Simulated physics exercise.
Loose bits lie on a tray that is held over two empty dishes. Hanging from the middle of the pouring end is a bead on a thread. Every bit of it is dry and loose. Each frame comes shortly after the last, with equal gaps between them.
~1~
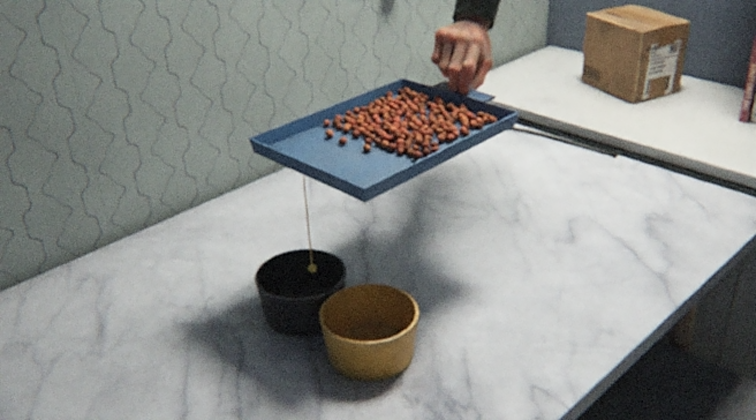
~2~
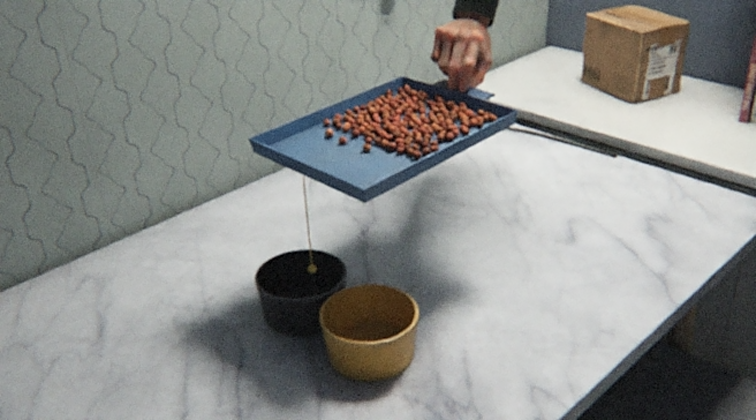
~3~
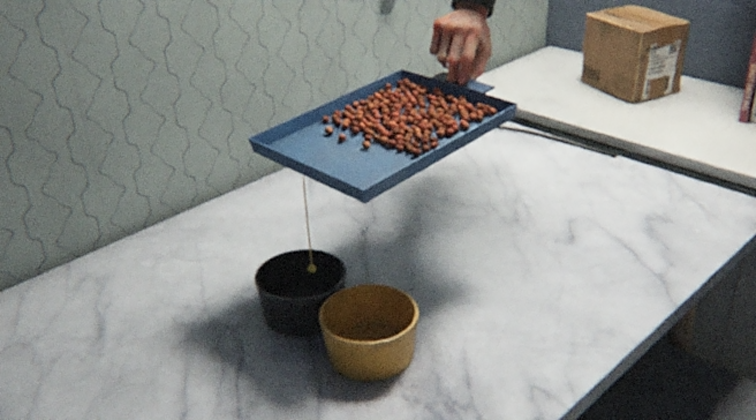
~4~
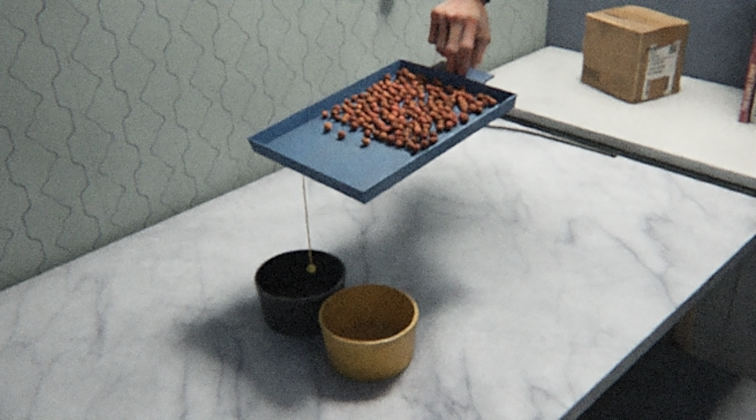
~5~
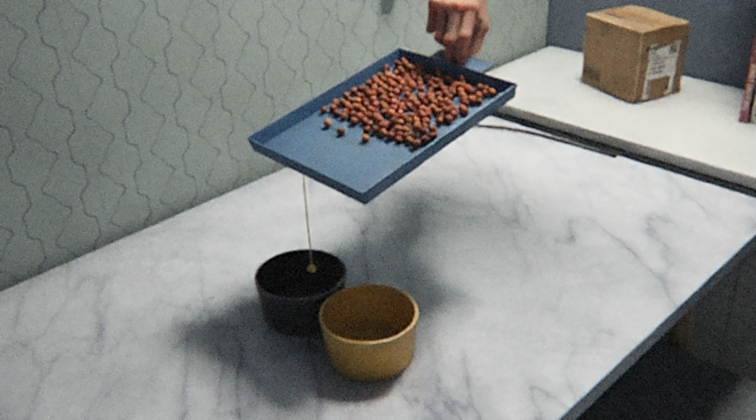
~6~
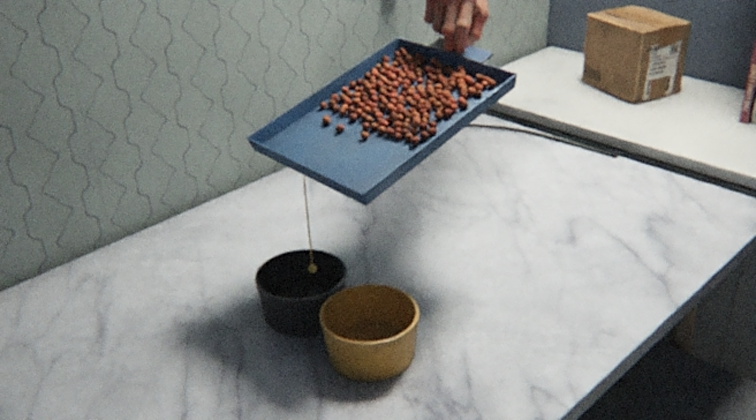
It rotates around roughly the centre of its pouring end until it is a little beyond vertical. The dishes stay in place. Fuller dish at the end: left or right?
Right.
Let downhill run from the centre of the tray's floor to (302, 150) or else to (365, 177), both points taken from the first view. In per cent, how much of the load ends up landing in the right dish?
Respectively 0 and 90 in a hundred.
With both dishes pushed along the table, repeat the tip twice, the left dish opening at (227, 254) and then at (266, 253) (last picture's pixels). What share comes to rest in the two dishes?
First 40 %, then 20 %.
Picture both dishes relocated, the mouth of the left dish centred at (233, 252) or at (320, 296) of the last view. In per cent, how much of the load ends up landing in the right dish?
Close to 40 in a hundred first, close to 10 in a hundred second.
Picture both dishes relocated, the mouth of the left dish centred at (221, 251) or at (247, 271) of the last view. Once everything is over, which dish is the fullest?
Try 1: The dish at right. Try 2: The dish at right.
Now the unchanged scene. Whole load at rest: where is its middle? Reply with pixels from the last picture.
The centre ends up roughly at (308, 362).
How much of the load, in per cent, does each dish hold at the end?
Per hundred pieces: Left dish roughly 10, right dish roughly 30.
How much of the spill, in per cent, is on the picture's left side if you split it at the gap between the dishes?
Close to 100 in a hundred.
Soon, tray tipped steeply; most on the tray; a stray few in the right dish; a small part outside both; a small part in the air.
A while on, tray tipped right over; about two thirds on the tray; a small part in the right dish; a stray few in the left dish; a small part outside both; a small part in the air.
Towards the end, tray tipped past a quarter turn; about a third in the right dish; a small part in the left dish; about half outside both.
Finally, tray tipped past a quarter turn; about a third in the right dish; a small part in the left dish; about half outside both.
